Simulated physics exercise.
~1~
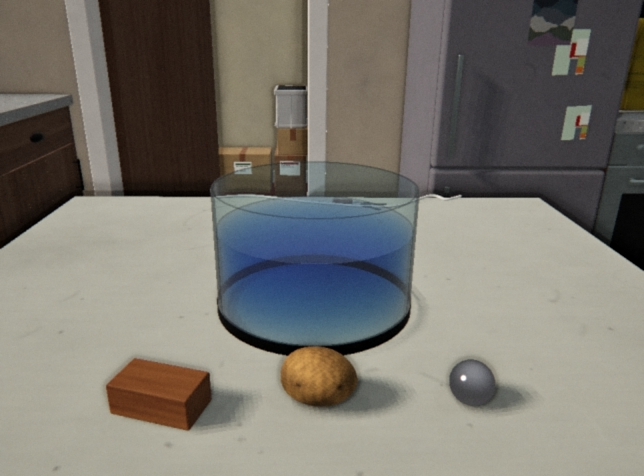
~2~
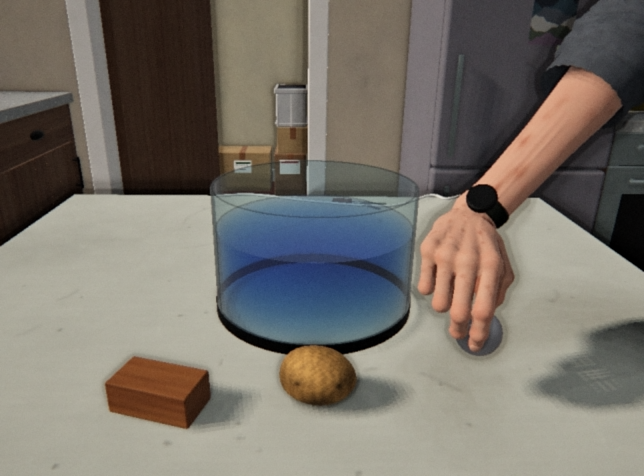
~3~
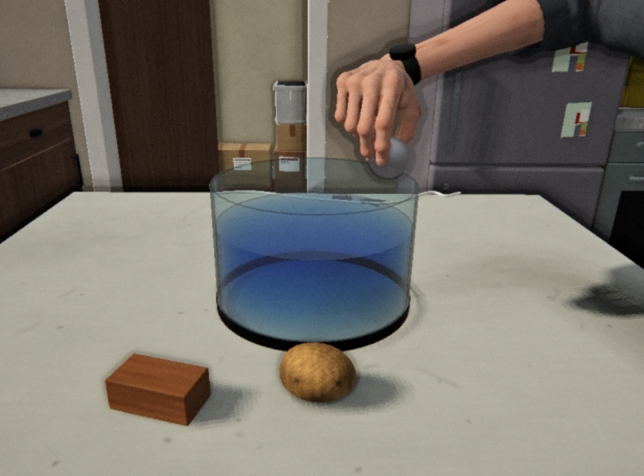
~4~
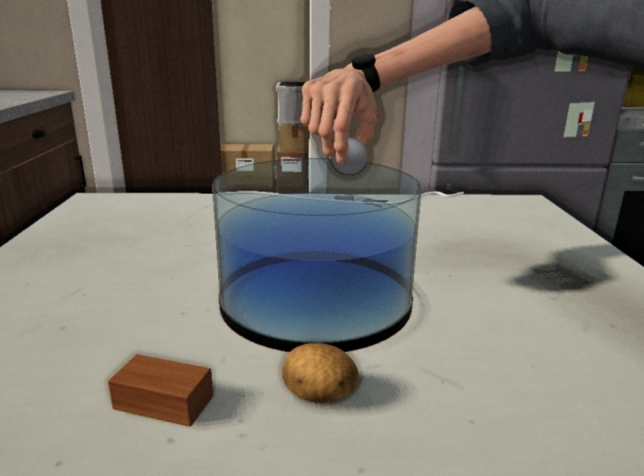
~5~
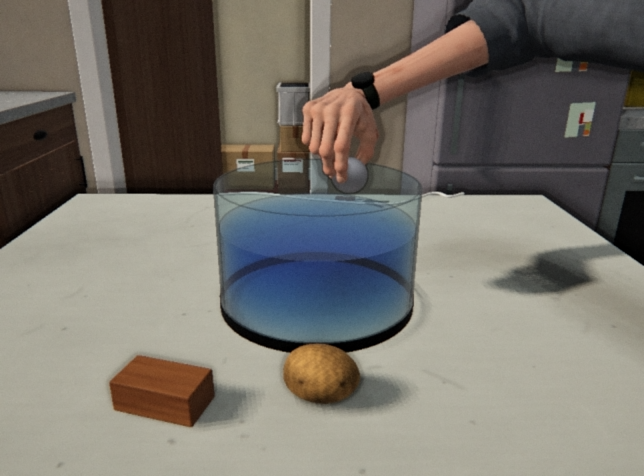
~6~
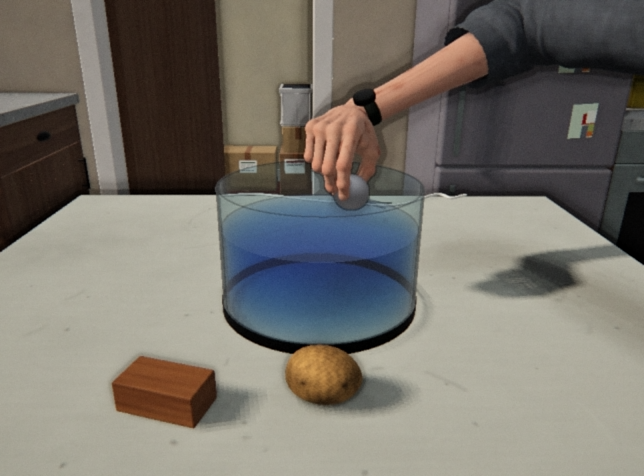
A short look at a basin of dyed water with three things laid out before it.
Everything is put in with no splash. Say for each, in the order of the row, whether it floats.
On the left it keeps up, in the middle it goes down, on the right it goes down.
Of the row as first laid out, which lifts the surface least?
Recorded: The right-end position.
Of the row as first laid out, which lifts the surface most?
Result: The centre of the three.
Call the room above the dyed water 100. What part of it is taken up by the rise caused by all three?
It works out near 10 per cent.
Shortly, the steel ball ends at the bottom.
Then, the potato ends at the bottom.
At the finish, the wooden block bobs at the top; afloat, wooden block.
